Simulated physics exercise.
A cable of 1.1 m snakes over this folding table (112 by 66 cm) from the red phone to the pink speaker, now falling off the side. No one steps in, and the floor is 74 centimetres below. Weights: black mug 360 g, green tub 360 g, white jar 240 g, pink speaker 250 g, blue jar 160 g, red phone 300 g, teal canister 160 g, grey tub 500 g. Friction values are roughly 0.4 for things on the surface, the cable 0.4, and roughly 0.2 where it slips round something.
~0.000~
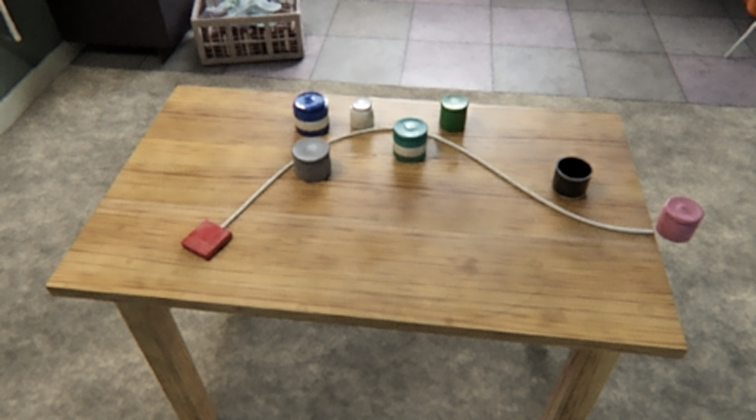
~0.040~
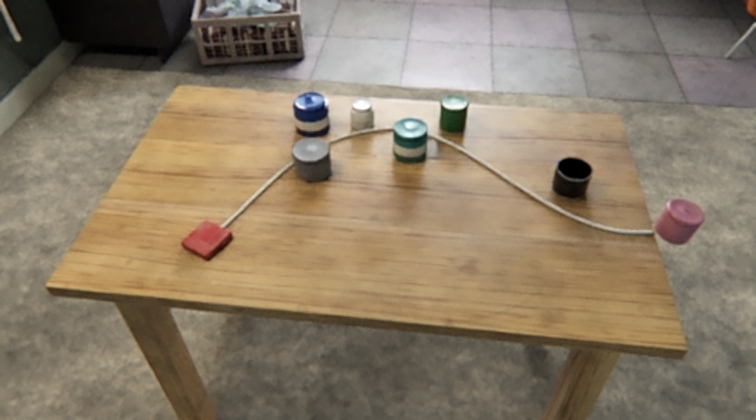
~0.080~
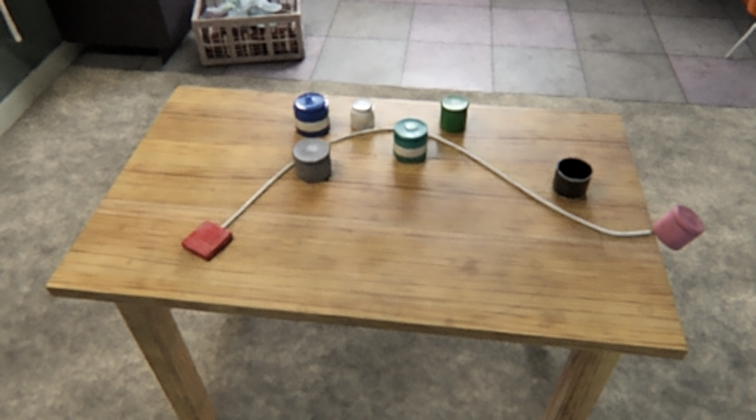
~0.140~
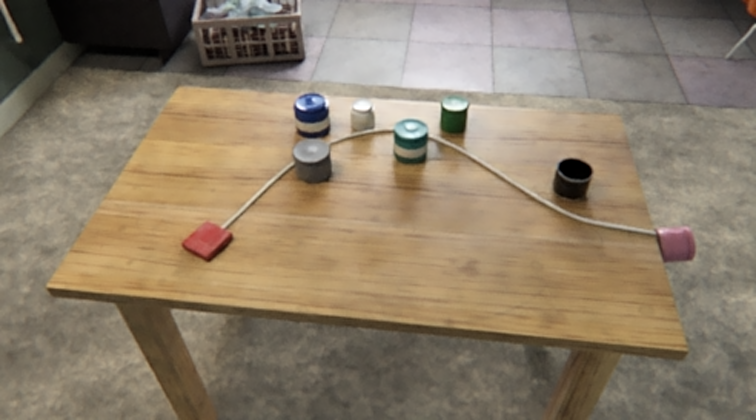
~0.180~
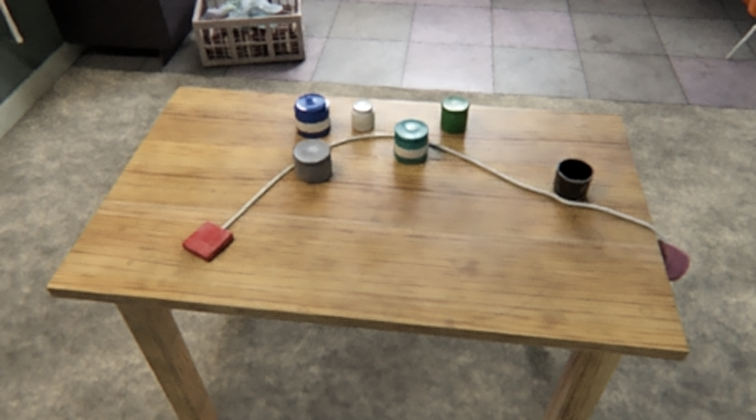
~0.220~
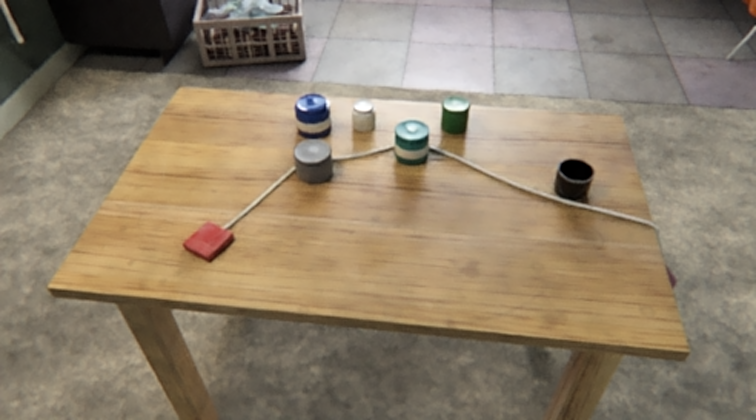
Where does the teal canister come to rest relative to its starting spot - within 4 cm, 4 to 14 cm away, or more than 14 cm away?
I'd bet it ends up in the mid range.
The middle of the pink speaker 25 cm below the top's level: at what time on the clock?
Clock time: Never.
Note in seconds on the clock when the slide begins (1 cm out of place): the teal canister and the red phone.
Approx. times - teal canister: 0.24 s, red phone: 0.28 s.
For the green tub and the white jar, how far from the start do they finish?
In the end the green tub has moved about 0 cm, while the white jar has moved about 0 cm.
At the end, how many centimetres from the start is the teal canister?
Teal canister: About 8 cm.
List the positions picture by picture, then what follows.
The first frame shows shows, teal canister (411, 127); cable runs through (594, 223) (499, 173) (257, 194).
The second frame shows shows, pink speaker (685, 211); cable runs through (593, 224) (257, 195).
The third frame shows shows, pink speaker (678, 228); cable runs through (592, 226) (257, 195).
The fourth frame shows shows, pink speaker (673, 245); cable runs through (596, 223) (258, 196).
The fifth frame shows shows, pink speaker (665, 260); cable runs through (617, 214) (258, 196).
The sixth frame shows shows, teal canister (412, 129); cable runs through (640, 221) (527, 189) (436, 149) (343, 158) (262, 197).
At 0.5 s, the cable's tail end at (229, 225); teal canister 8 cm off its start, pink speaker over the edge, red phone 2 cm off its start.
At 0.7 s, the cable's tail end at (232, 223); teal canister 8 cm off its start, pink speaker over the edge, red phone 3 cm off its start.
At 1.0 s, the cable's tail end at (233, 222); teal canister 8 cm off its start at (412, 153), pink speaker over the edge, red phone 3 cm off its start at (217, 230).
At 1.2 s, the cable's tail end at (233, 222); teal canister 8 cm off its start, pink speaker over the edge, red phone 3 cm off its start.
At 2.4 s, the cable's tail end at (233, 222); teal canister 8 cm off its start at (412, 153), pink speaker over the edge, red phone 3 cm off its start at (217, 230).
